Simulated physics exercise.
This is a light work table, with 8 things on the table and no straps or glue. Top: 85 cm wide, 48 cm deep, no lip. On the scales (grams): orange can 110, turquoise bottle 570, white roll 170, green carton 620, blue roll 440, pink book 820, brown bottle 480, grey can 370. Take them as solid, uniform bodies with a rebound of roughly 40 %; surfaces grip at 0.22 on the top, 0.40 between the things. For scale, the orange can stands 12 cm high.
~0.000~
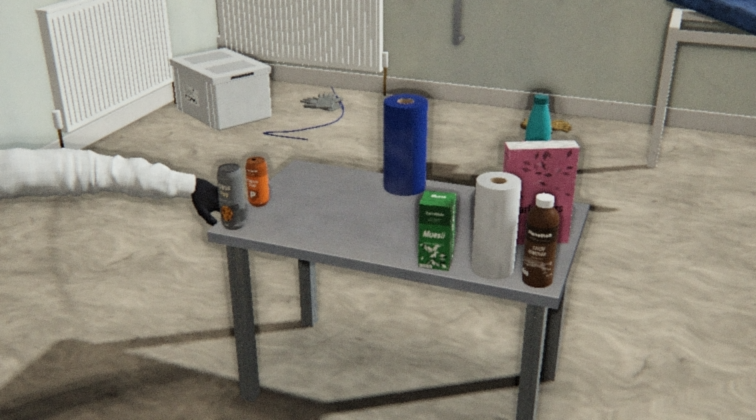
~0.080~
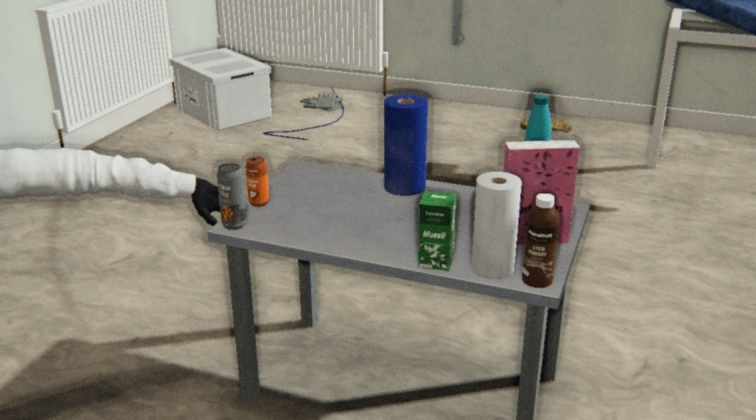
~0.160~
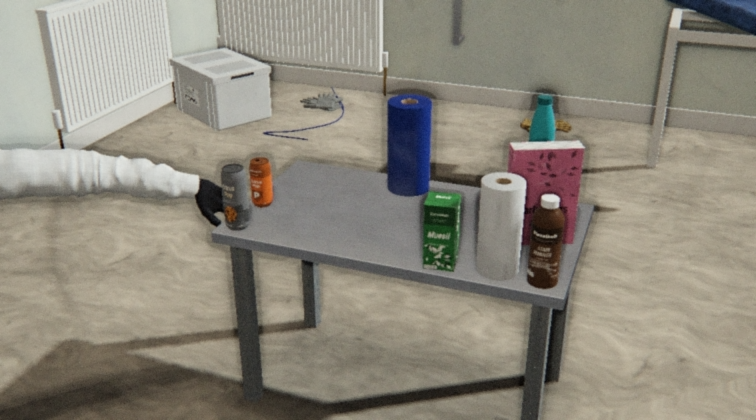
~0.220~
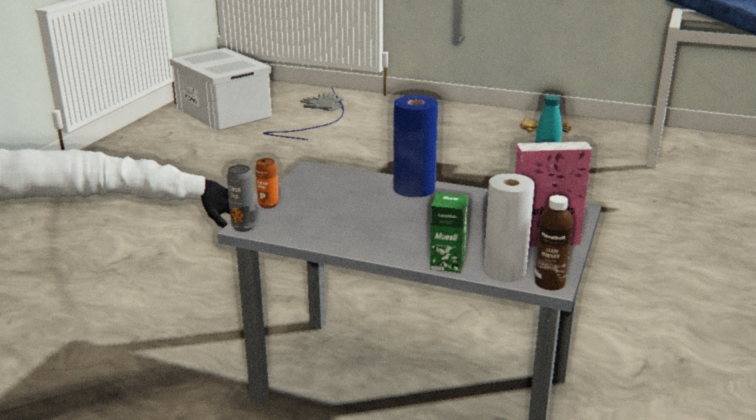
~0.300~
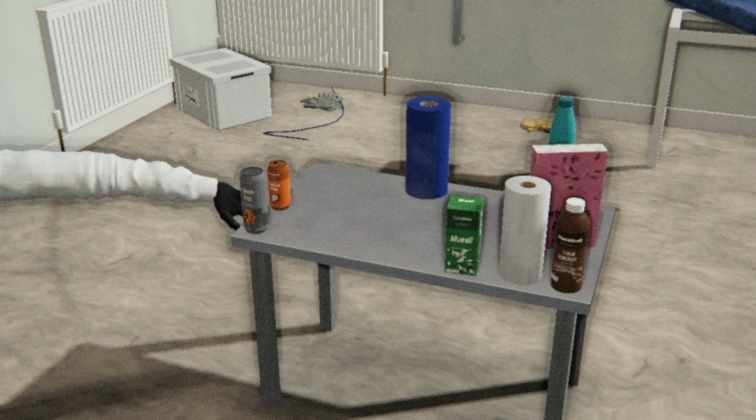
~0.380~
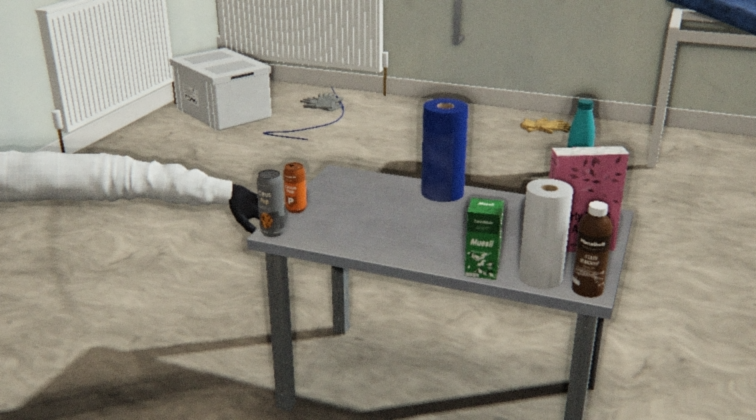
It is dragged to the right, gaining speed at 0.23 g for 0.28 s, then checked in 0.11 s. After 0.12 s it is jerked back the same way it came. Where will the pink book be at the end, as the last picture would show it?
Resting place of the pink book: (552, 196).
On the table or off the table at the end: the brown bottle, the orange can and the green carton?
The brown bottle ends off the table; the orange can is still on the table; the green carton ends on the table.
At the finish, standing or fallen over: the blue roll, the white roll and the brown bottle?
The blue roll keeps standing; the white roll keeps standing; the brown bottle tips over.
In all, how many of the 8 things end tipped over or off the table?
1 of them.
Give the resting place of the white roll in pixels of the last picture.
At about (516, 229).
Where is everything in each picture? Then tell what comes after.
In the first picture, pink book (537, 194); orange can (257, 182).
In the second picture, white roll (496, 226); green carton (437, 231).
In the third picture, table shifted 1 cm; blue roll (409, 146); brown bottle (546, 241).
In the fourth picture, table shifted 3 cm; grey can (242, 199); orange can (267, 184).
In the fifth picture, table shifted 6 cm; white roll (524, 230).
In the sixth picture, table shifted 11 cm; pink book (584, 201); green carton (484, 239).
After 0.68 s, table shifted 11 cm; pink book moved 5 cm near (610, 204); brown bottle 7° off upright; turquoise bottle moved 6 cm.
After 0.98 s, brown bottle now off the table; pink book moved 5 cm near (561, 197); turquoise bottle moved 7 cm.
In the end (1.6 s), off the table, brown bottle; the other 7 under 5 cm from the start. At the end, from the last picture's camera, pink book near (552, 196).
